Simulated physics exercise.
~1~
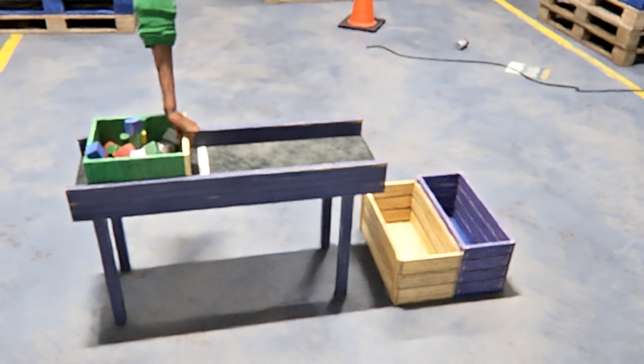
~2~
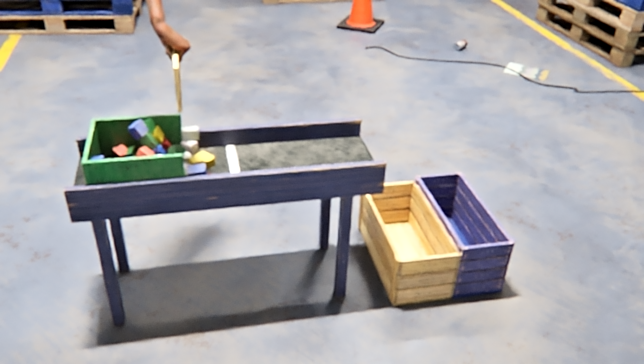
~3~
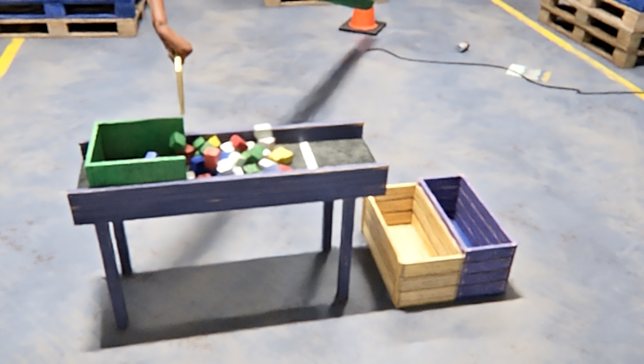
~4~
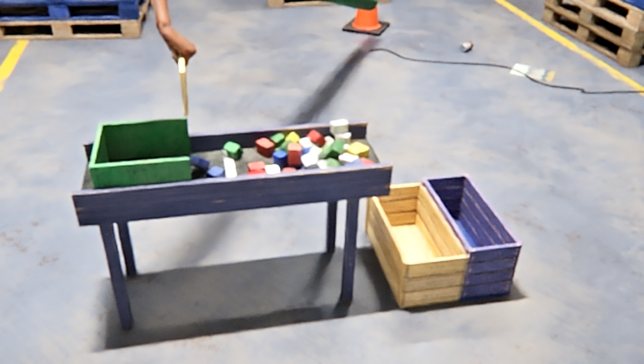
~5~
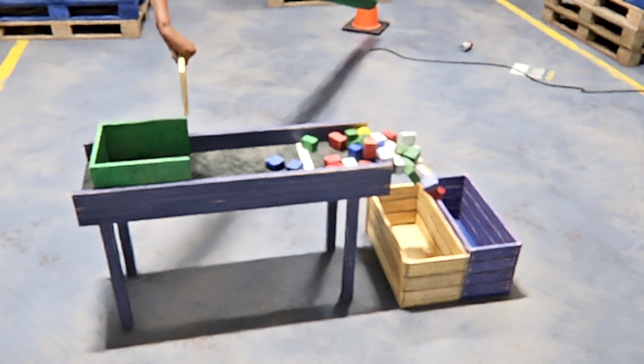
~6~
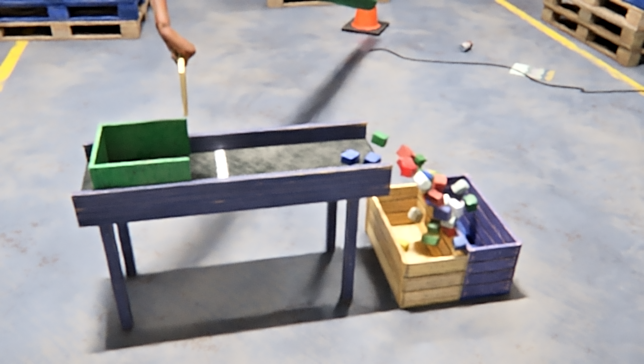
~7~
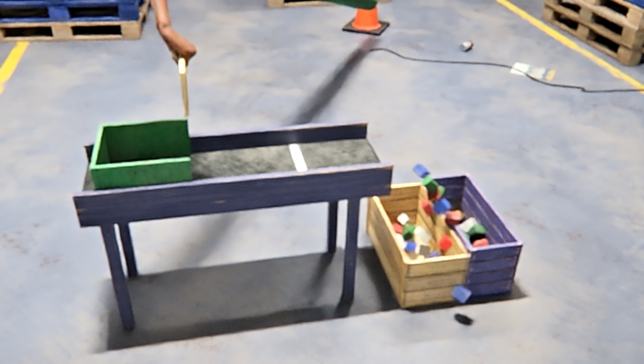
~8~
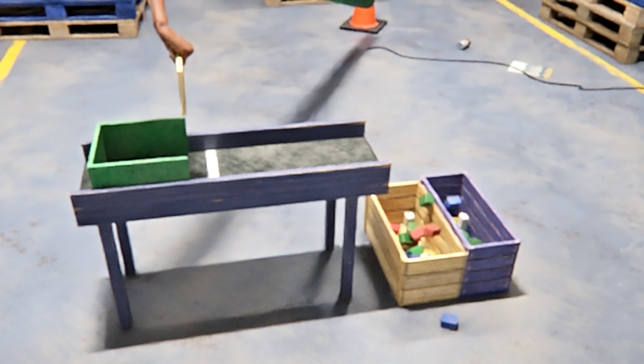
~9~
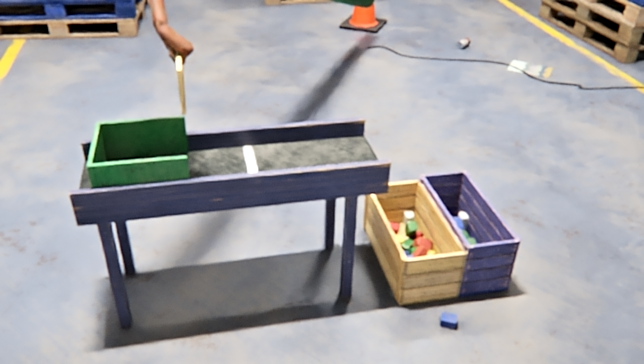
The clip opens on a green pen full of colourful toy bricks at the left end of a table-like belt, with a hand reaching down beside it. The hand lifts the gate clear and holds it up, and bricks begin to slide out of the pen. The belt carries them right in a loose cluster, leaving the pen empty. They tumble off the far end toward a wooden bin and a blue tote beside it. Bricks land in both containers, while one blue brick drops to the floor in front and stays there as the bare belt runs on.
